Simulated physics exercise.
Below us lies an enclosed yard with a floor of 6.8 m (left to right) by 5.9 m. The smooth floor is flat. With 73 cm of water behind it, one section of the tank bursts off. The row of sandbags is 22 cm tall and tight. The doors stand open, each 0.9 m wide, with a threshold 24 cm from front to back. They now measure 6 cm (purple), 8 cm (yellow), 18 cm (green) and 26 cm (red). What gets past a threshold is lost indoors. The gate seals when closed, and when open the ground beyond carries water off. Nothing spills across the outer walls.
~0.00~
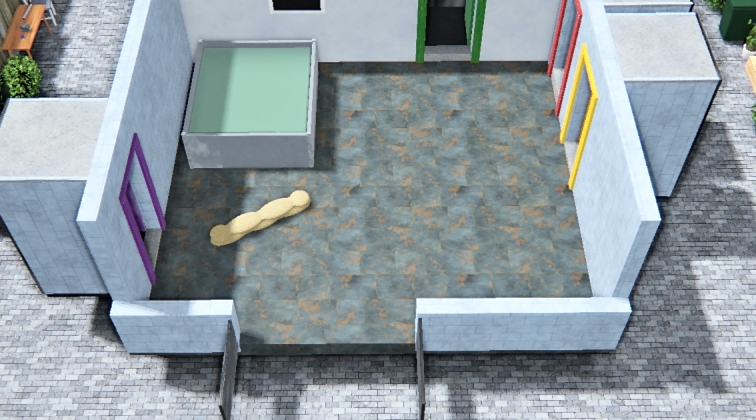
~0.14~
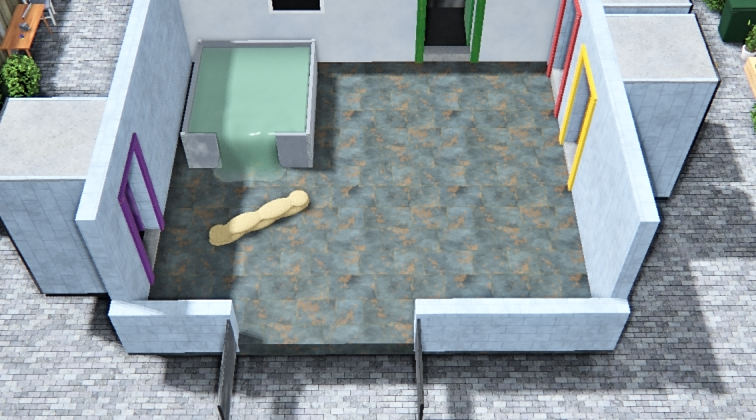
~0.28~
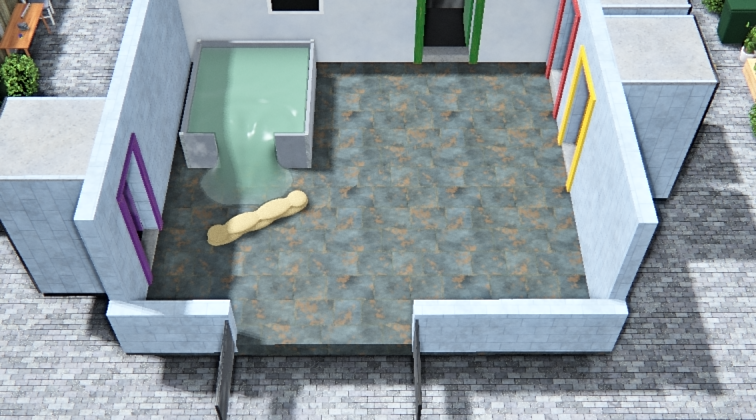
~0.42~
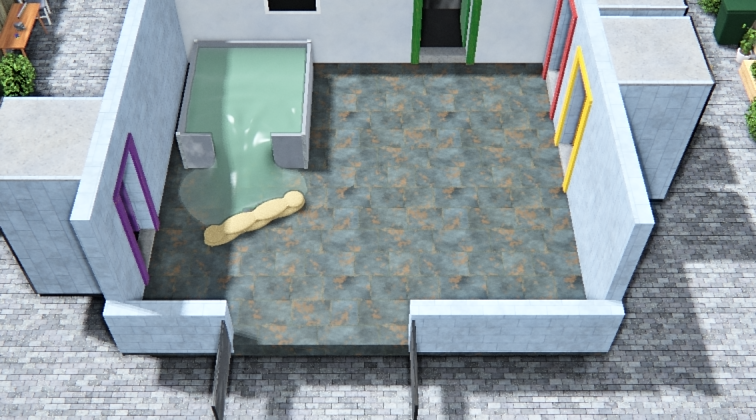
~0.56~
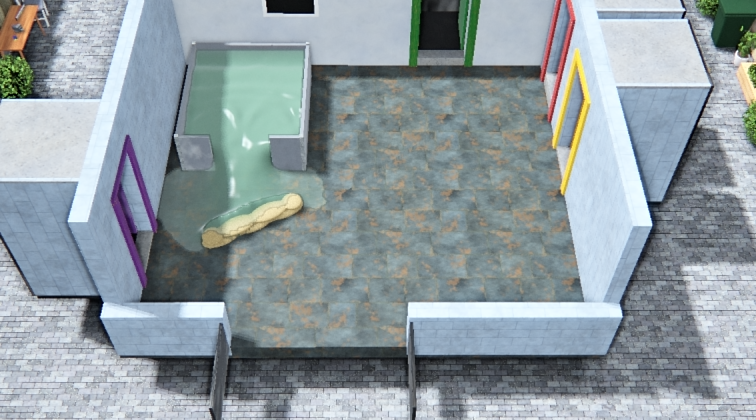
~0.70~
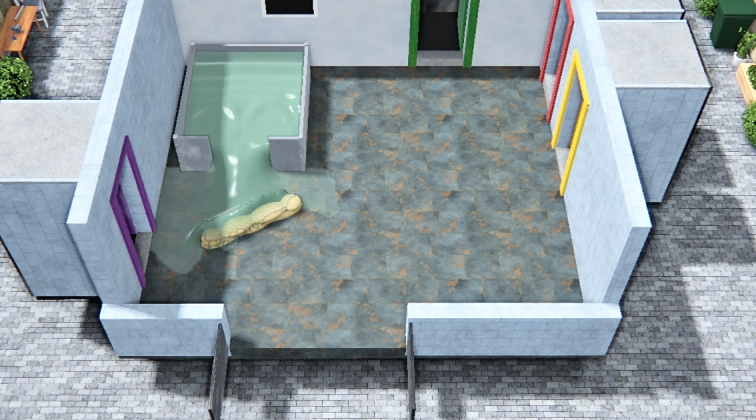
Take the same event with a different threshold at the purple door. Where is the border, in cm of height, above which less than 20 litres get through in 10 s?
At least 34 cm or so.
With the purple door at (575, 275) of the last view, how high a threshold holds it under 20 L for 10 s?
Roughly 9.5 cm.
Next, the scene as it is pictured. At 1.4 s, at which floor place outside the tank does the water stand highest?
Around (267, 210).
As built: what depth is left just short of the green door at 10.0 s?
Roughly 5.5 cm deep.
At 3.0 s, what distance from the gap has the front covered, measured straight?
About 4.6 m.
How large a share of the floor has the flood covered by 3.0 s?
Near 60 per cent is wet.
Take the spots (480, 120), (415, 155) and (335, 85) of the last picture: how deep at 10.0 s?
About 9, 2 and 2 cm.
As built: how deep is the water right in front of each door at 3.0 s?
Depths in cm: Purple 21, yellow 0, green 0, red 0.
After 1.4 s water covers 25 % of the floor, deepest (48 cm) near (267, 210); 23 cm at the purple door, 48 litres in over its 6 cm threshold.
After 3.0 s water covers 60 % of the floor, deepest (36 cm) near (134, 334); 21 cm at the purple door, 299 litres in over its 6 cm threshold.
After 10.0 s water covers 95 % of the floor, deepest (12 cm) near (535, 77); 9 cm at the purple door, 599 litres in over its 6 cm threshold.
At the purple door as built, the water arrived by 0.8 s and peaked near 25 cm at 1.8 s.
Run again over the same 10 s with other heights there, 60 litres in over 27.5 cm, 9 litres over 37 cm. The limit of 20 litres is kept from about 34 cm up.
